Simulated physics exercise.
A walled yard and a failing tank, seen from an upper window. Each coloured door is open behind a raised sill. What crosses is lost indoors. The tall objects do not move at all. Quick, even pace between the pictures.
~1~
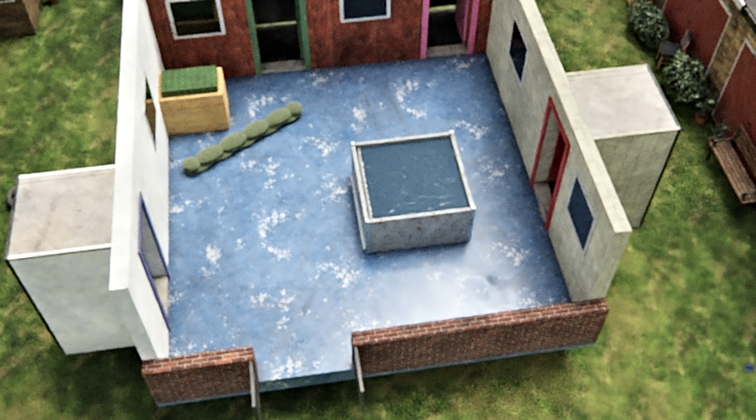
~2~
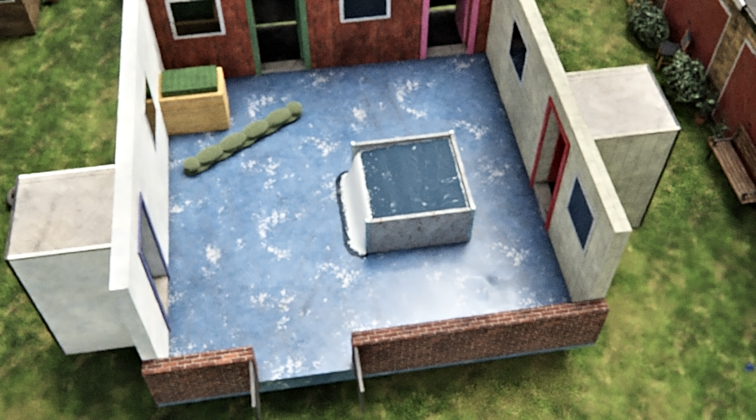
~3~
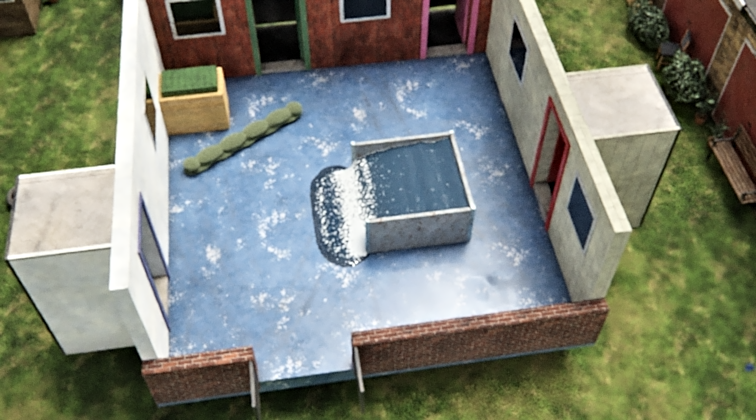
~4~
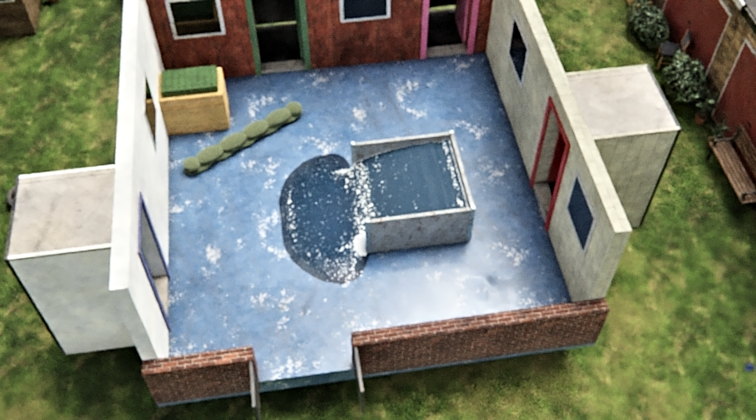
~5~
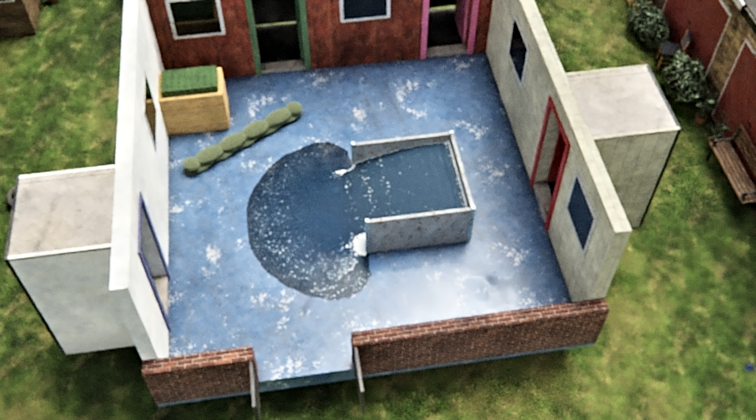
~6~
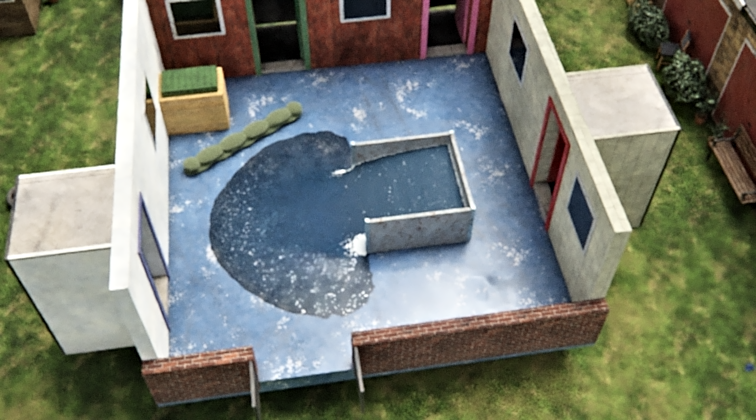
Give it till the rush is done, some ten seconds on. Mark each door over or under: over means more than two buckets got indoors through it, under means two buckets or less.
Red door - under, pink door - under, blue door - over, green door - under.
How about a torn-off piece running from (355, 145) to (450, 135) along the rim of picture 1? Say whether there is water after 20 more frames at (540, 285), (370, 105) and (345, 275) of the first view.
In the order you gave them, I get still bare, drenched, still bare.
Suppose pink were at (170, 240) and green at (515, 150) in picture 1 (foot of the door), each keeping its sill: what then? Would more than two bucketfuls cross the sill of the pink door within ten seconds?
Looking at it, pink door tops the limit here.
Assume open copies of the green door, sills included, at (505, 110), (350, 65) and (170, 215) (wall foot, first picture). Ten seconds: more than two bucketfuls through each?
First door doesn't reach it, second door doesn't reach it, third door gets past it.
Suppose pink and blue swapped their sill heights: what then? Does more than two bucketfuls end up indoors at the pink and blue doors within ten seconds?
Put simply, the pink door admits less; the blue door admits more.
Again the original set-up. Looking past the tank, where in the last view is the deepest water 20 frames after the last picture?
Answer: (169, 379).
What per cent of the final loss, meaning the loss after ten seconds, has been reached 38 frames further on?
Roughly 65 %.
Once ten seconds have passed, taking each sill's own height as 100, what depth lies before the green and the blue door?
I'd put it at close to 30 and 20 per cent.
A moment on, water covers 35 % of the floor; the red door not reached, the pink door not reached, the blue door under two buckets in, the green door not reached.
Next, water covers 35 % of the floor; the red door not reached, the pink door not reached, the blue door over two buckets in, the green door not reached.
Then, water covers 45 % of the floor; the red door not reached, the pink door not reached, the blue door over two buckets in, the green door not reached.
Later, water covers 80 % of the floor; the red door not reached, the pink door wet at the sill, nothing in, the blue door over two buckets in, the green door under two buckets in.
In the end, water covers 95 % of the floor; the red door wet at the sill, nothing in, the pink door wet at the sill, nothing in, the blue door over two buckets in, the green door under two buckets in.
